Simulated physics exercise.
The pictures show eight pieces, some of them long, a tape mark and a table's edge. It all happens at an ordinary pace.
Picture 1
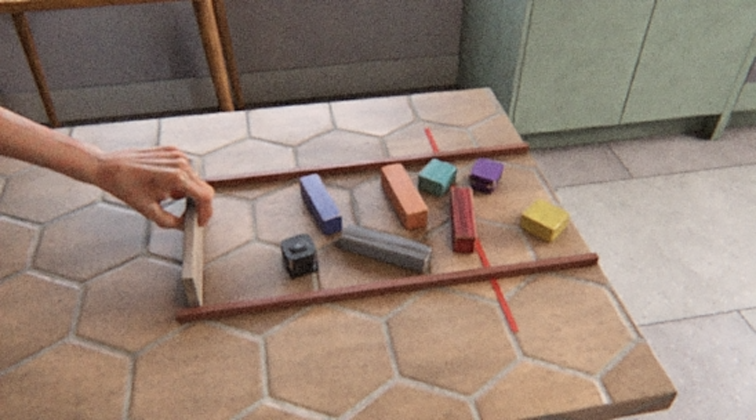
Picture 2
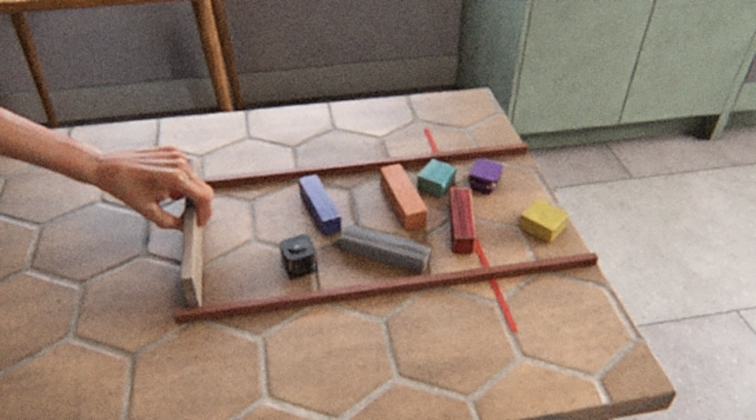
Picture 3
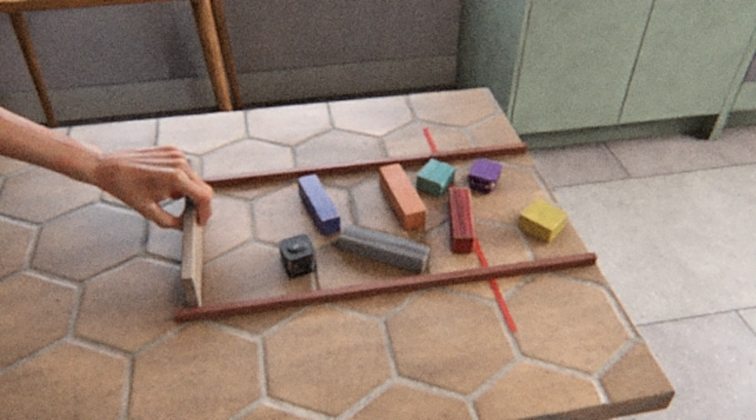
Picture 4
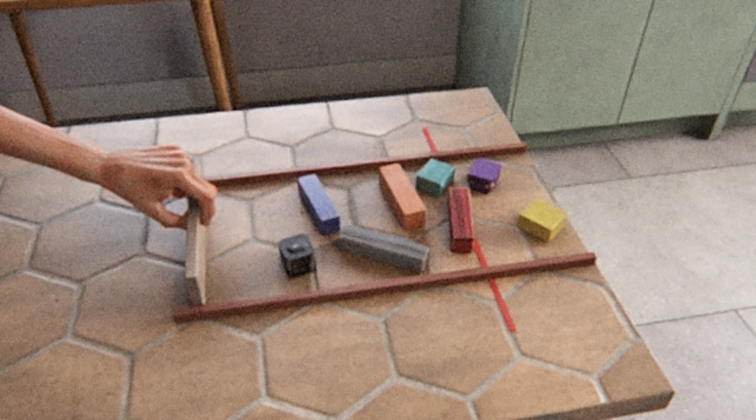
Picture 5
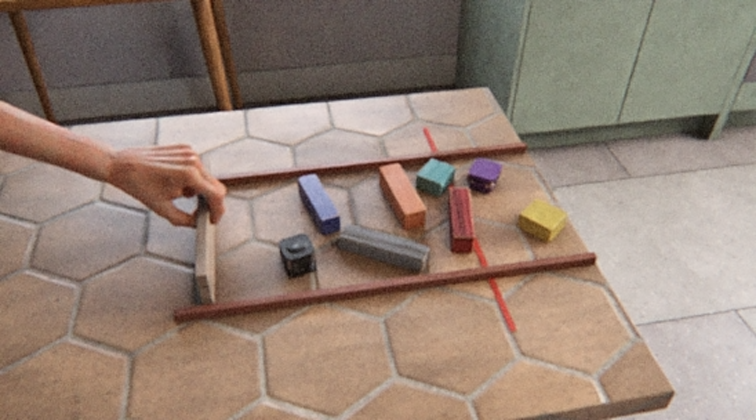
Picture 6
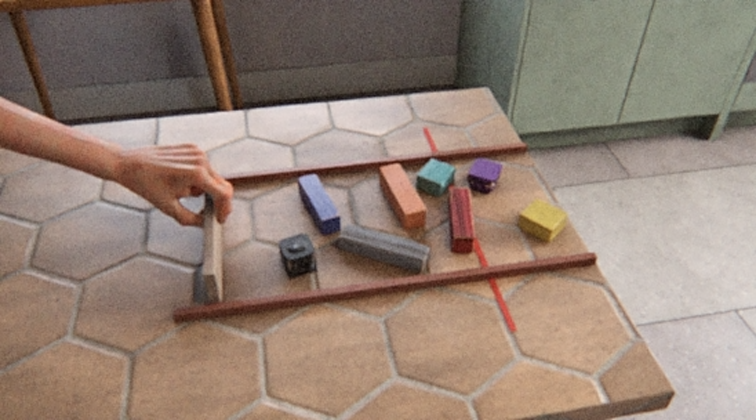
The footage shows a hand holding an upright board between two dark red rails on a hexagon-tiled table, then sliding it slightly right toward eight coloured blocks, which stay still, some lying near a red tape line.
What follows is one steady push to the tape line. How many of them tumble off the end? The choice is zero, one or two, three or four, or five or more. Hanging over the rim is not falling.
The number that fall off is zero.
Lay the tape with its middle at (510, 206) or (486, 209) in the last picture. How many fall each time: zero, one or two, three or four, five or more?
The falls would be three to four; just one or two.
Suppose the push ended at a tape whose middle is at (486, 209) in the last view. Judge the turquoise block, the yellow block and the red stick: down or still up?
The turquoise block remains up; the yellow block tumbles off; the red stick stays on.
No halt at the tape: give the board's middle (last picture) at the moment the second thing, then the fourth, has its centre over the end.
Near (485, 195) and (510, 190).
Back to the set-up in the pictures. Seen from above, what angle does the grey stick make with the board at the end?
Some 35 degrees.
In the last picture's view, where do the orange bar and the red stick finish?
The orange bar at (481, 179), the red stick at (517, 202).
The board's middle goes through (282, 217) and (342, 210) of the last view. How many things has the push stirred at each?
By then 1, and 3.
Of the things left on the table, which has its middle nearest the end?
It is the yellow block.
A little later, none off yet; yellow block at rest near (543, 220); purple case at rest near (485, 177); red stick at rest near (461, 219).
Next, none off yet; yellow block at rest near (543, 220); purple case at rest near (485, 177); red stick moving near (467, 218).
When it is over, the number that fall off is zero.
